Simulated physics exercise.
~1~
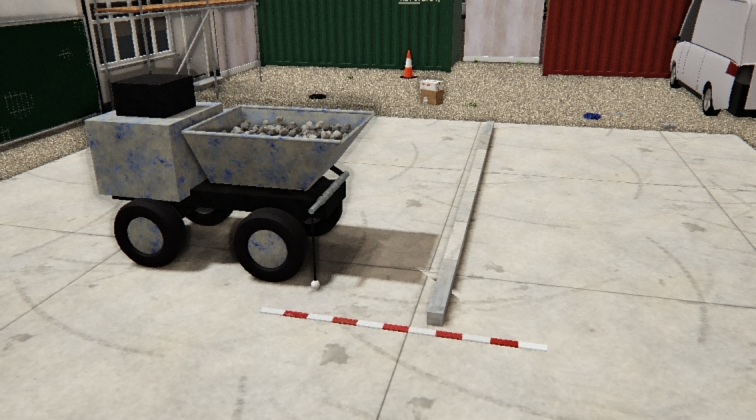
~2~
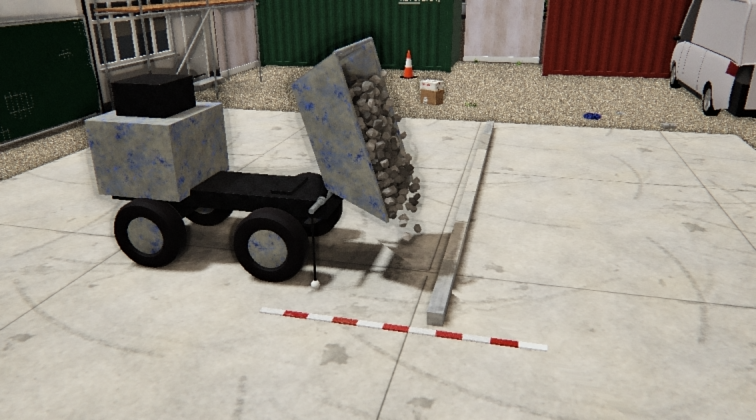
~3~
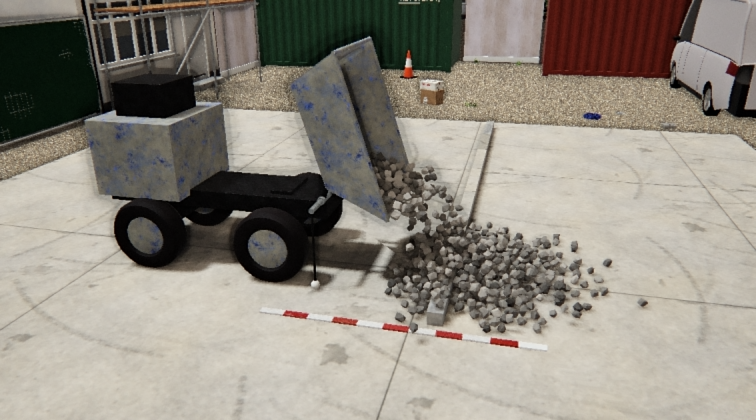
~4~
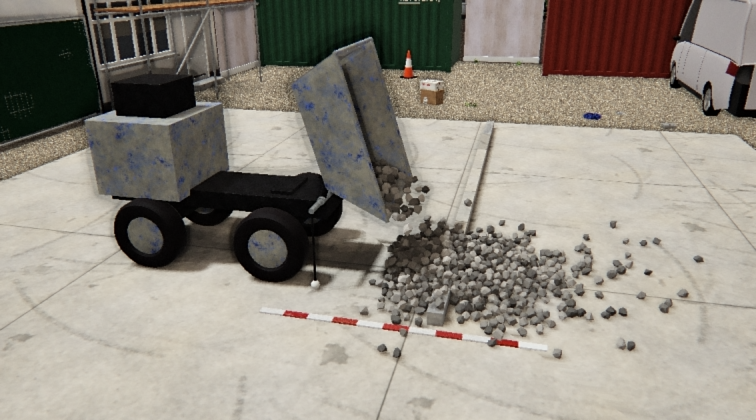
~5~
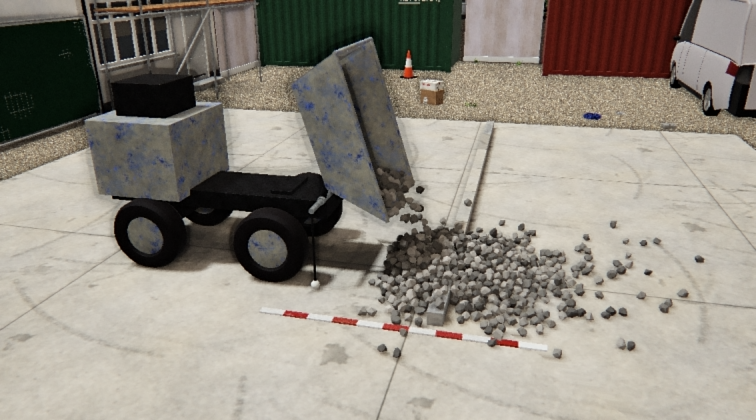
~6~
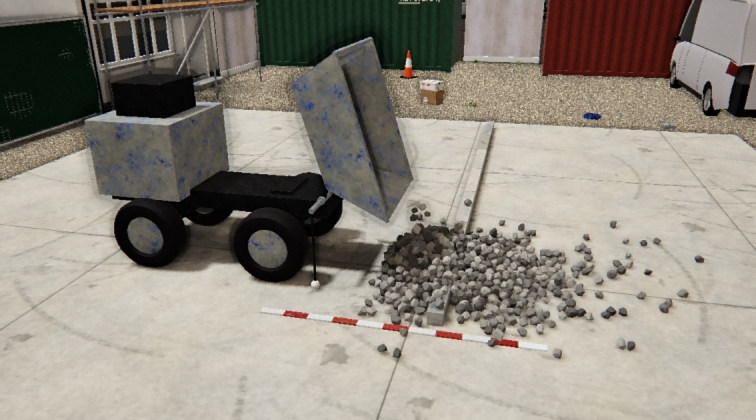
In a concrete yard, a small dumper tips its skip and empties rocks across a kerb.
